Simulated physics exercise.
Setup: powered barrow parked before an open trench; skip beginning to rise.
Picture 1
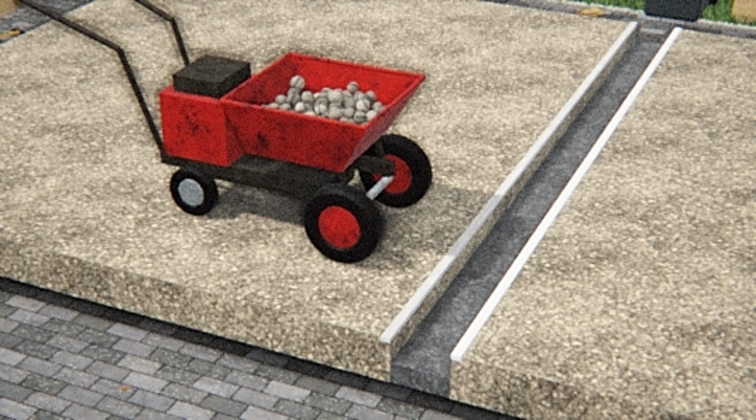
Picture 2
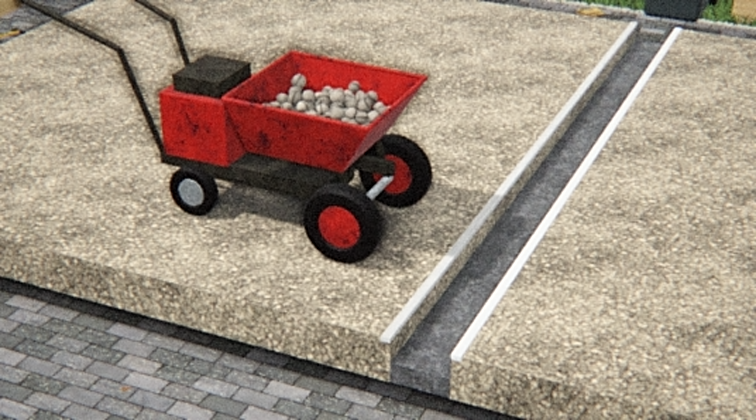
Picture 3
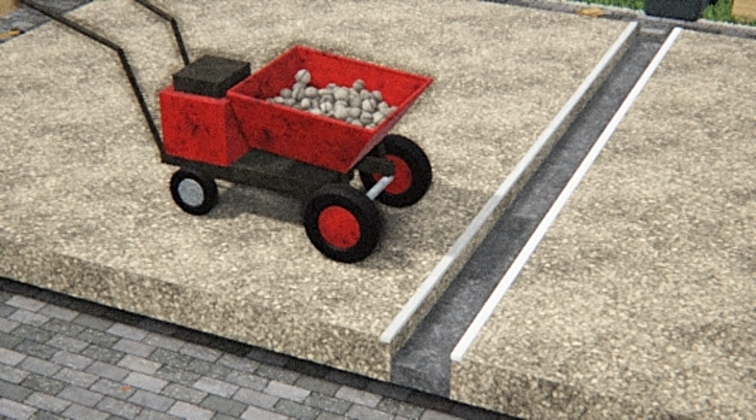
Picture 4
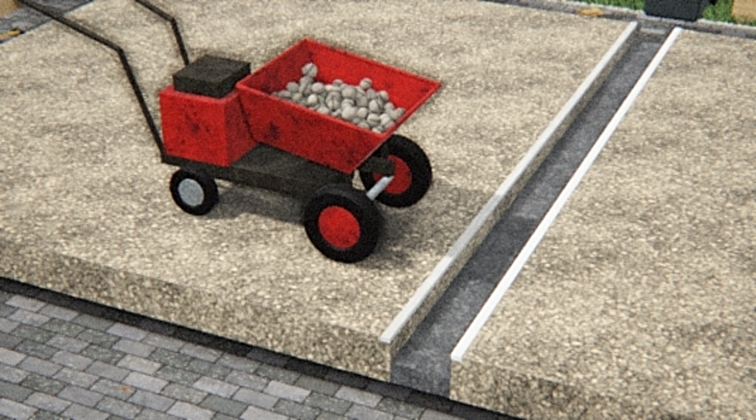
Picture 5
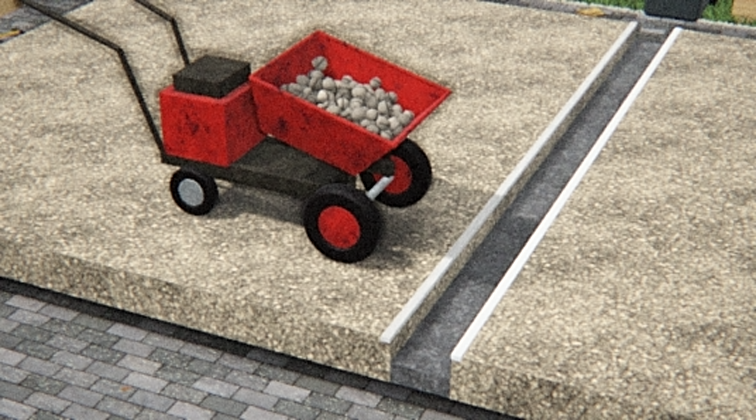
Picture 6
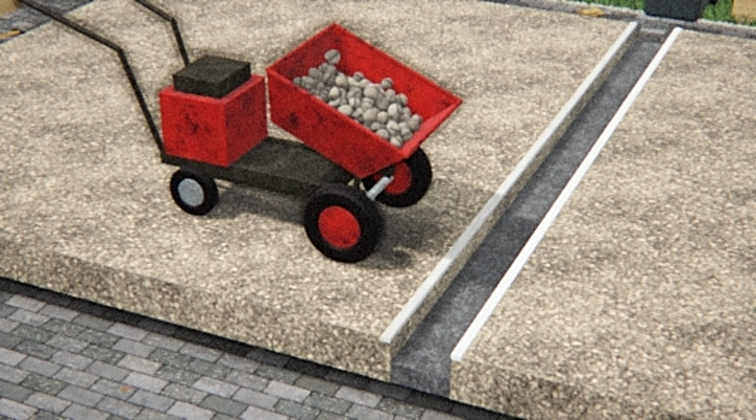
The footage shows a red powered barrow loaded with rounded grey pebbles standing still beside a narrow open trench in a gravelly surface, while its skip gradually rises at the back and tilts forward toward the right.
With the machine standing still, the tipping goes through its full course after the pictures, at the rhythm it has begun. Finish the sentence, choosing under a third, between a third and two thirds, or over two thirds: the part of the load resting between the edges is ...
The part between the edges is over two thirds of the load.
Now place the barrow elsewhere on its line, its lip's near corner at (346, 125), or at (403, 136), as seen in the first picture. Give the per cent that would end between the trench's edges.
90 % and 10 %.
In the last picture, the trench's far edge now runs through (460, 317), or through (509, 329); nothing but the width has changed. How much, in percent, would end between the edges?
The share would be 40 % first and 100 % second.
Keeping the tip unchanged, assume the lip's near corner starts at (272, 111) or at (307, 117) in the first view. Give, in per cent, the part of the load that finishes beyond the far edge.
0 % and 0 %.
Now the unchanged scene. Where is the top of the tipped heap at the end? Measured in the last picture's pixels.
Around (575, 269).
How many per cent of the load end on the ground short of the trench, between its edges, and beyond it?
Short 0, between 75, beyond 25 per cent.
Soon after the last picture, skip tipped steeply; all in the skip.
A little later, skip tipped right over; most in the skip; about a quarter in or heaped over the trench; a small part beyond it; a stray few falling.
Later still, skip tipped right over; a small part in the skip; about two thirds in or heaped over the trench; about a quarter beyond it.
By the end, skip tipped right over; most in or heaped over the trench; about a quarter beyond it.
